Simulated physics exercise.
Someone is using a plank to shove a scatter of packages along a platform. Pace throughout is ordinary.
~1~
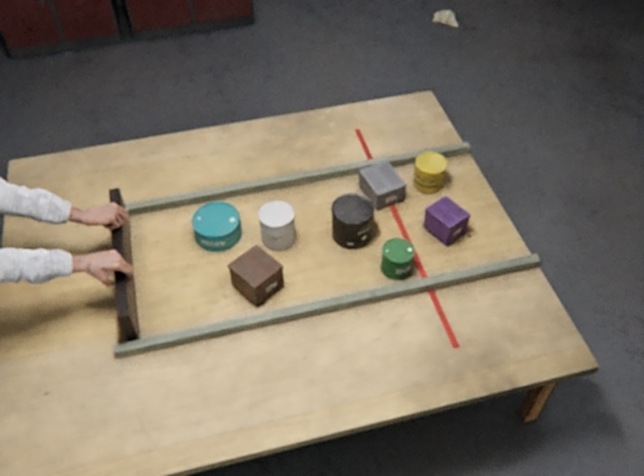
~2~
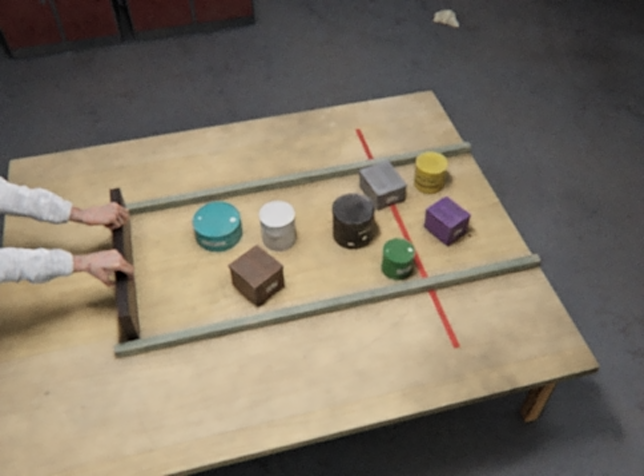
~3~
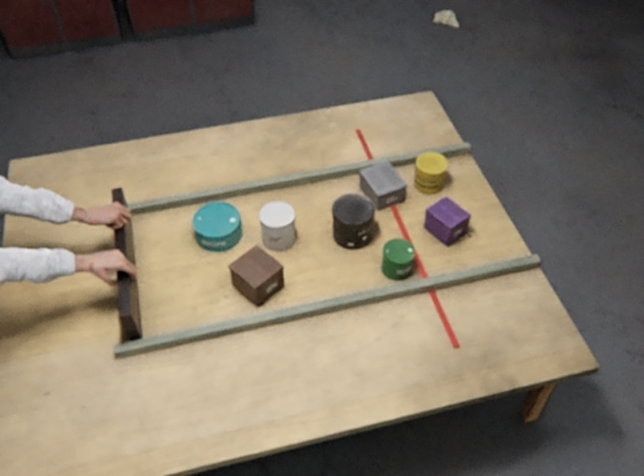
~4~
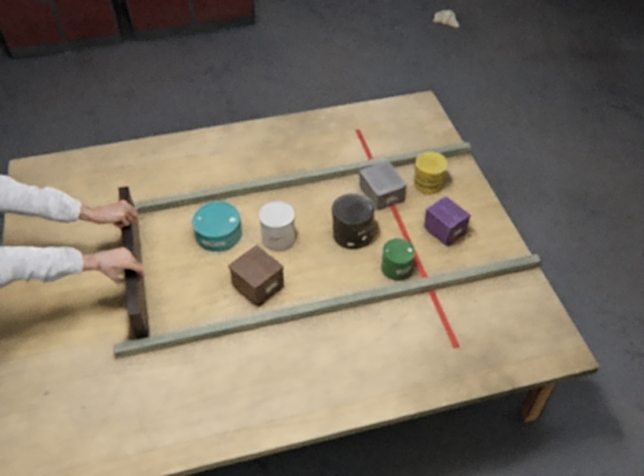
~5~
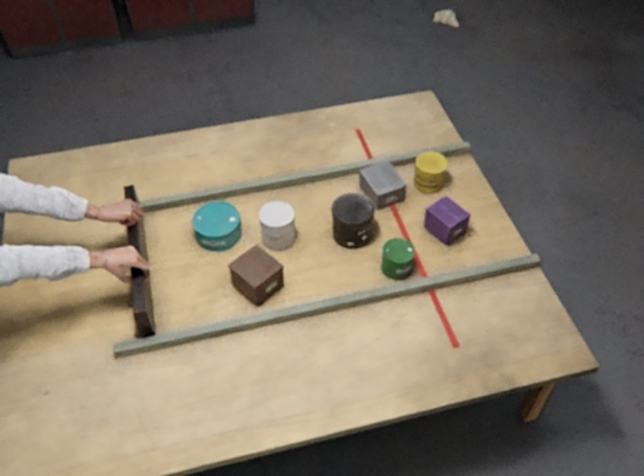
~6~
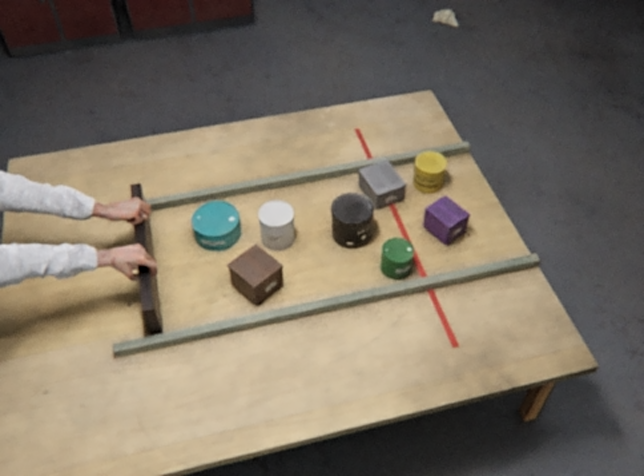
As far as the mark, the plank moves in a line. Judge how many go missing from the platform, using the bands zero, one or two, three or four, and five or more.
My judgement: Zero go missing.
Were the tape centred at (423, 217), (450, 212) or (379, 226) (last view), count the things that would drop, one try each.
In order, 1, 3 and 0.
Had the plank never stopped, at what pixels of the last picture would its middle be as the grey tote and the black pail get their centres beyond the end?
Middle approx. at (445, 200), then approx. at (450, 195).
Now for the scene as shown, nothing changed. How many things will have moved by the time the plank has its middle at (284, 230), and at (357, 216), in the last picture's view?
By then 3, and 8.
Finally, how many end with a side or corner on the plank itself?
It's touching 3 at the end.
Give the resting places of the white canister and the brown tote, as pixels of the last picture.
I'd say approximately (417, 209) and then (435, 246).
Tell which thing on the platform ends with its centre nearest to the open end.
The one is the yellow pail.
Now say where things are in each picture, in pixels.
Yellow pail (430, 173); purple tote (446, 221); grey tote (382, 186); plank (124, 262); tape (400, 223), in the first picture.
Purple tote (447, 221); green canister (398, 259), in the second picture.
Grey tote (382, 186); brown tote (257, 276), in the third picture.
Yellow pail (430, 174); turquoise canister (218, 227), in the fourth picture.
Purple tote (446, 221); black pail (353, 221), in the fifth picture.
Yellow pail (429, 173); purple tote (446, 221); grey tote (382, 185); plank (146, 257); tape (399, 222), in the sixth picture.
Soon after, none off yet; yellow pail at rest near (429, 173); purple tote at rest near (446, 221); grey tote at rest near (382, 185).
At rest, the number that fall off is zero.
